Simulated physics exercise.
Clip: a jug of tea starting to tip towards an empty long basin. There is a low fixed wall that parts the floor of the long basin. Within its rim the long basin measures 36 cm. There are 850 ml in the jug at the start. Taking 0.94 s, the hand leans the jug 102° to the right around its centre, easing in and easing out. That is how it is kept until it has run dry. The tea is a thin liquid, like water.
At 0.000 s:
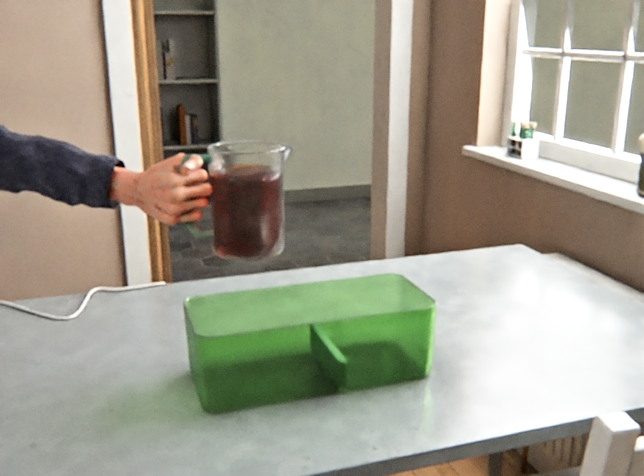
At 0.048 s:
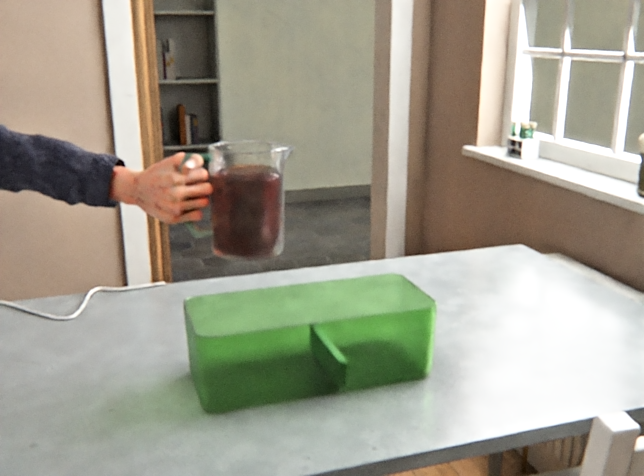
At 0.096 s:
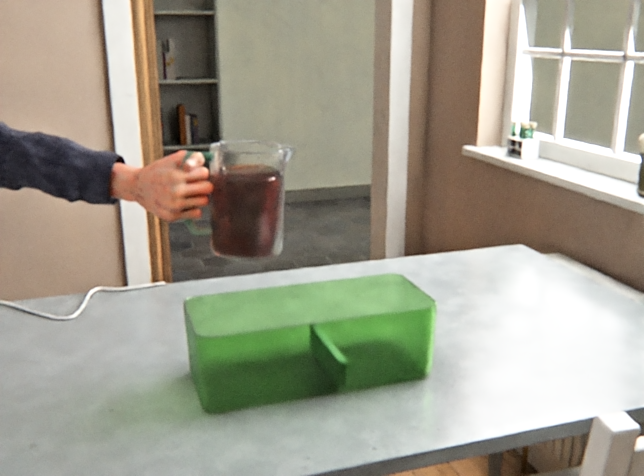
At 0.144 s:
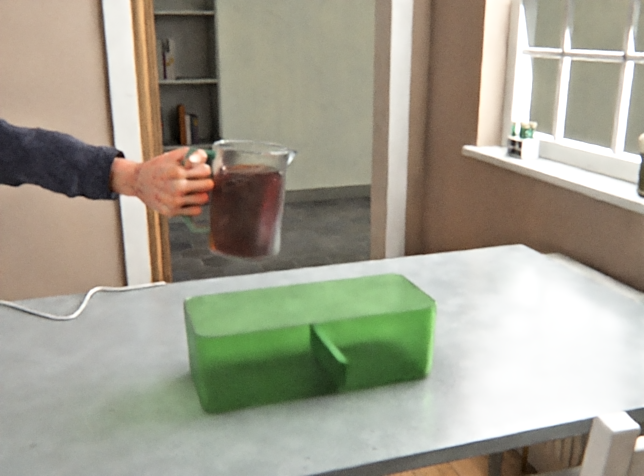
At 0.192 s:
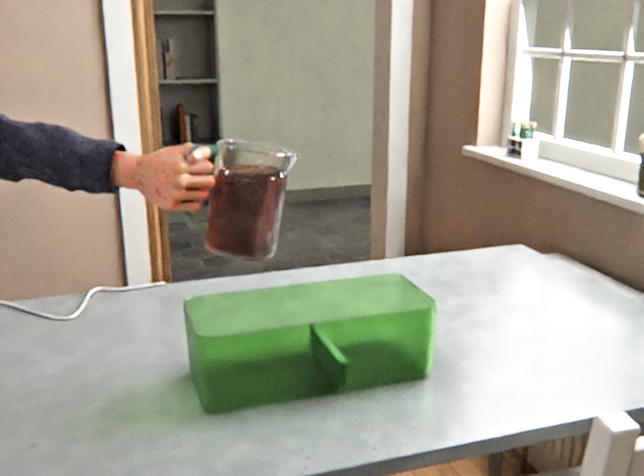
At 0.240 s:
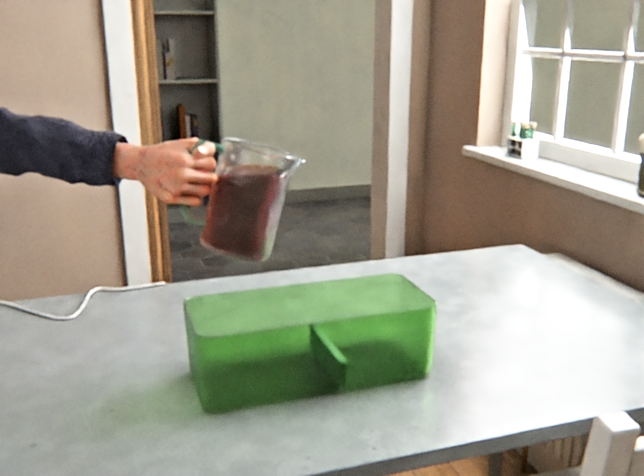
A hand slowly tilts a glass jug of tea rightward above a green basin.
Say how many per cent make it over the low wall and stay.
About 92 per cent makes it over and stays.
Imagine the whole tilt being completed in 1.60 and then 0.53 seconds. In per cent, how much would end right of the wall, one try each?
Try 1: 95 %; try 2: 90 %.
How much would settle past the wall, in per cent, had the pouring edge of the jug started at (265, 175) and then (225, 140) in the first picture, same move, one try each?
First 35, then 5 per cent.
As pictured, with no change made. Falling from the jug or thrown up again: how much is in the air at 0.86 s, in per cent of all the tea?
Near 24 percent.
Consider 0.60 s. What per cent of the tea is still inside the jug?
88 %.
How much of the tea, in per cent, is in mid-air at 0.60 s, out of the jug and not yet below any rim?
Around 12 in a hundred.
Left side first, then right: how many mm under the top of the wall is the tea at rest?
Close to 44 mm left and close to 8 mm right.
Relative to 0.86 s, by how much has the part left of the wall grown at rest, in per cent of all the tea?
That works out to roughly 5 per cent of the whole.
Then, 0.60 s in, the tilt is 72° and 88 per cent is still to pour, 0 is left of the wall and 1 right of it.
Then, 0.86 s in, the tilt is 100° and 42 per cent is still to pour, 0 is left of the wall and 34 right of it.
Then, 1.14 s in, the tilt is 102° and 9 per cent is still to pour, 3 is left of the wall and 78 right of it.
Then, 1.44 s in, the tilt is 102° and 1 per cent is still to pour, 4 is left of the wall and 92 right of it.
Finally, 6 per cent lies left of the wall, 92 right of it and 2 outside.
